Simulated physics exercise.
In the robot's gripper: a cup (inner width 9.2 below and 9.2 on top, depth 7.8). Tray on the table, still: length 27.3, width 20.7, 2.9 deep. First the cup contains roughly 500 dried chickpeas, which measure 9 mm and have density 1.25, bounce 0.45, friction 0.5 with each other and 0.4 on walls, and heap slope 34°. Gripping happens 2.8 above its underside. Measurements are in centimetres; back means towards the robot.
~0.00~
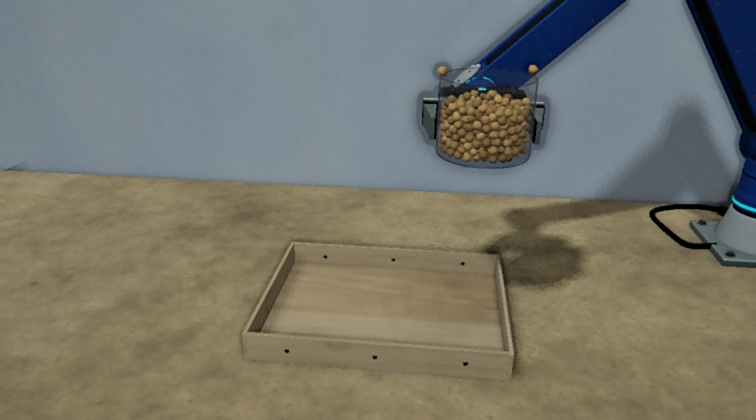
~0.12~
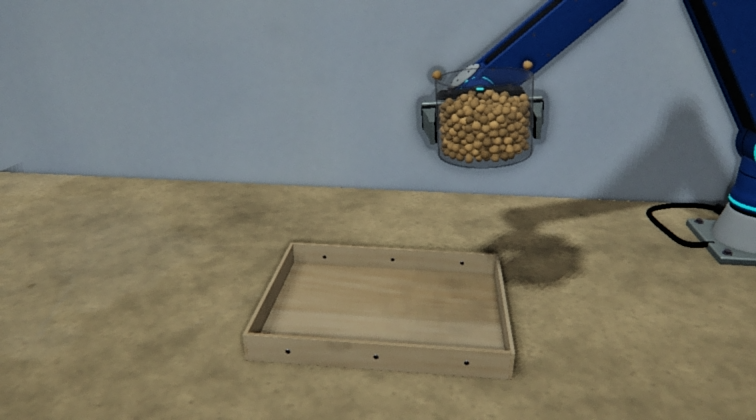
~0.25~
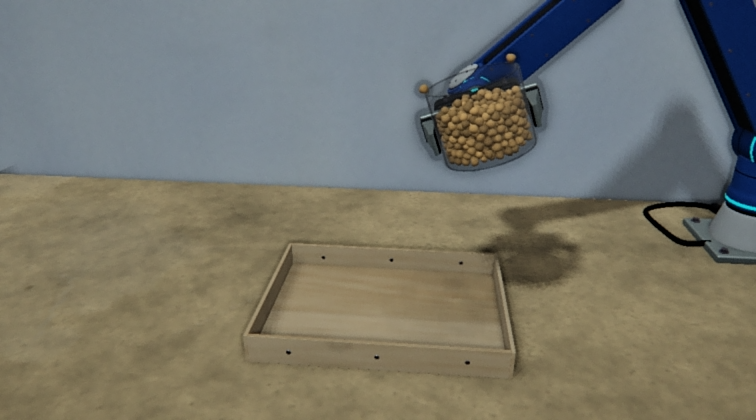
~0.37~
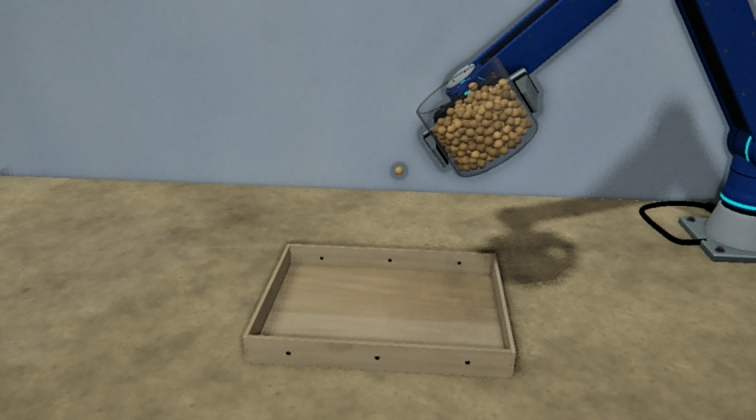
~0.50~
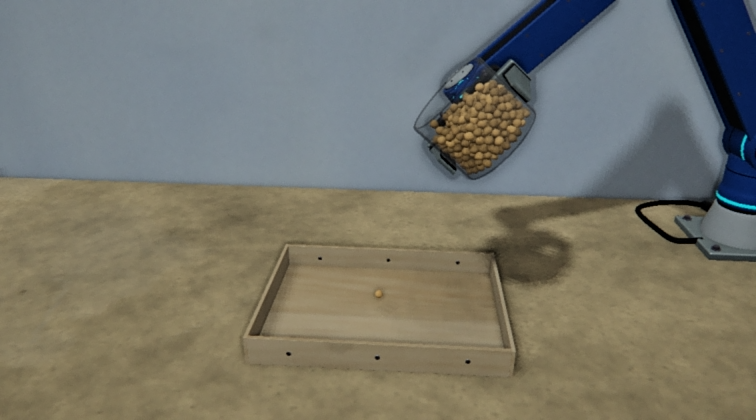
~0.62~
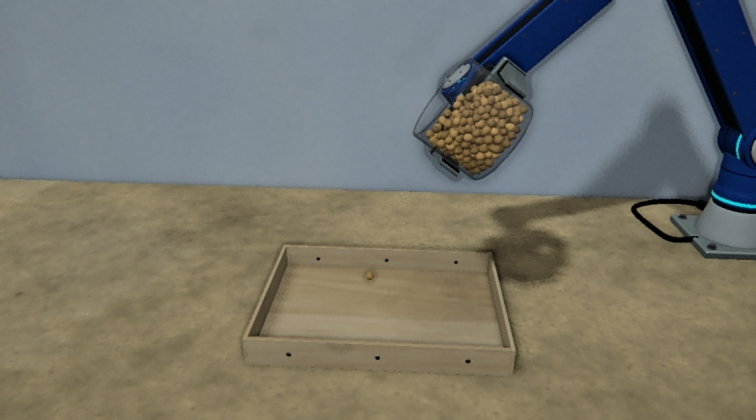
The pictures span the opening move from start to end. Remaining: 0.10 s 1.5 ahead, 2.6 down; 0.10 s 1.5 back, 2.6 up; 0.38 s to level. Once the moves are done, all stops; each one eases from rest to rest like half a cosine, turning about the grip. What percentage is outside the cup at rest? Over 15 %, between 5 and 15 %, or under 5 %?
Under 5 %.
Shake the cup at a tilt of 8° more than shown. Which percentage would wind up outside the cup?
In that case roughly 0 per cent.
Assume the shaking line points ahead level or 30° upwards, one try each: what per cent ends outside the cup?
It comes to around 10 per cent on the first try and around 15 per cent on the second.
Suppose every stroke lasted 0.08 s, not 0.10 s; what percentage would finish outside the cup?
Estimate: Close to 0 percent.
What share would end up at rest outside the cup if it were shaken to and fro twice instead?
Result: Approximately 0 per cent.
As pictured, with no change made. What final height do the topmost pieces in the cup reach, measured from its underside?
Around 8.0 centimetres above the underside.
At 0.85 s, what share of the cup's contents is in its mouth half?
Around 30 per cent of it.
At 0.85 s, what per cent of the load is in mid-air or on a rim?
0 per cent.
After 0.85 s, tilted 53° forward, highest piece 27 above the table; 496 in the cup, 1 in the tray, 1 in flight or on a rim.
After 1.08 s, tilted 12° forward, highest piece 28 above the table; 496 in the cup, 2 in the tray.
After 1.40 s, level, highest piece 29 above the table; 496 in the cup, 2 in the tray.
After 2.45 s, level, highest piece 29 above the table; 496 in the cup, 2 in the tray.
In the end, 496 in the cup, 2 in the tray. That is 0 % outside the cup.
